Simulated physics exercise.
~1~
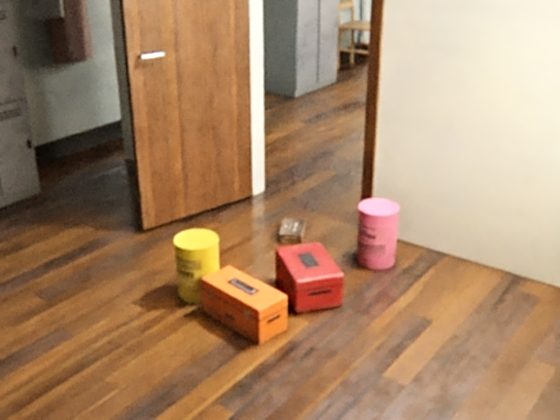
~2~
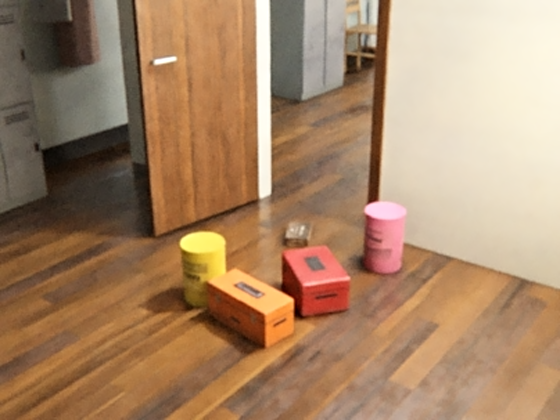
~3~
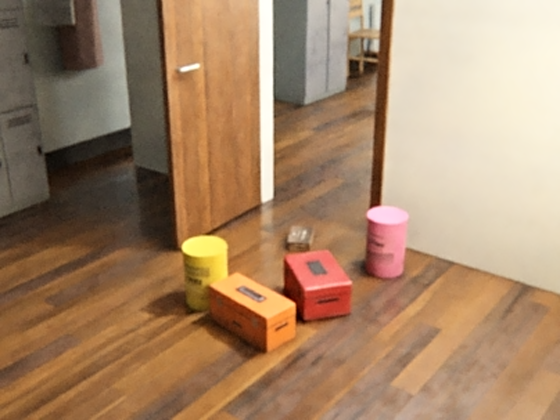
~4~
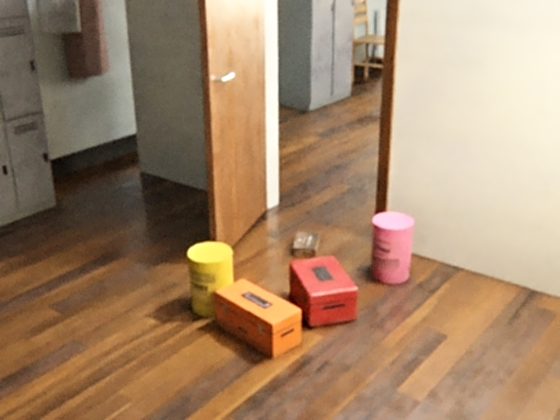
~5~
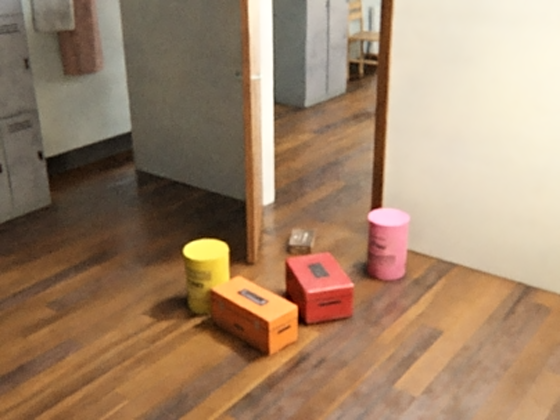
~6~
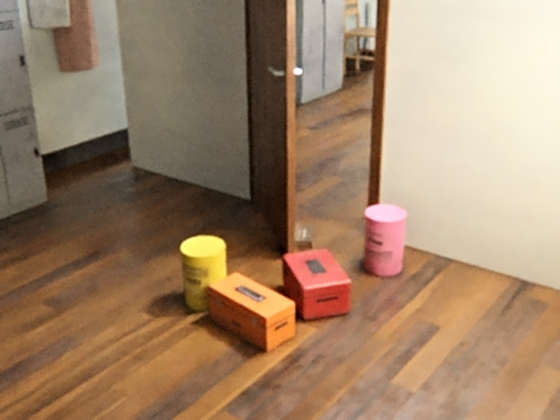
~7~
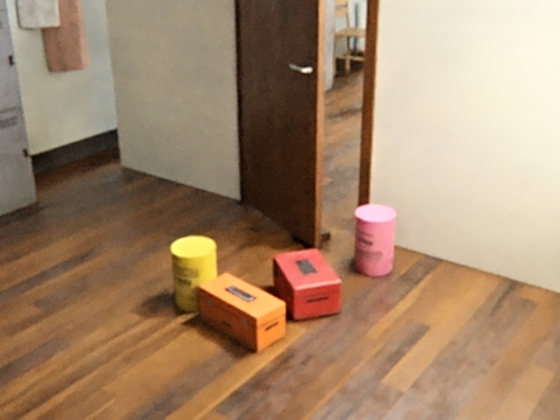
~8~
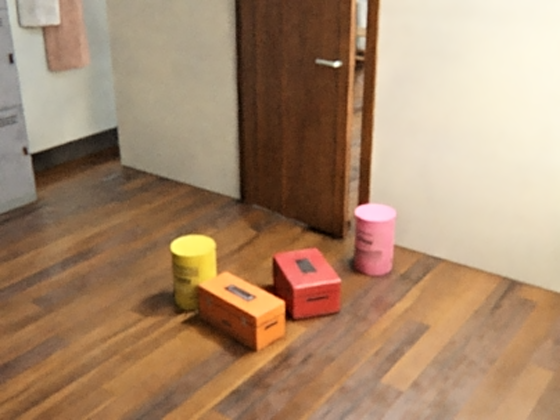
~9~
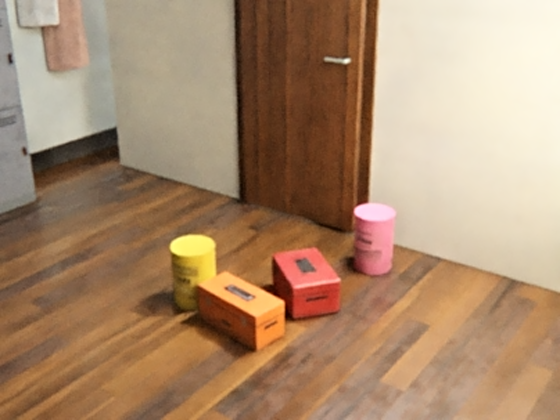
On a wooden floor, a brown door swinging closed past colourful boxes and pails, pushing a small packet along and ending shut.
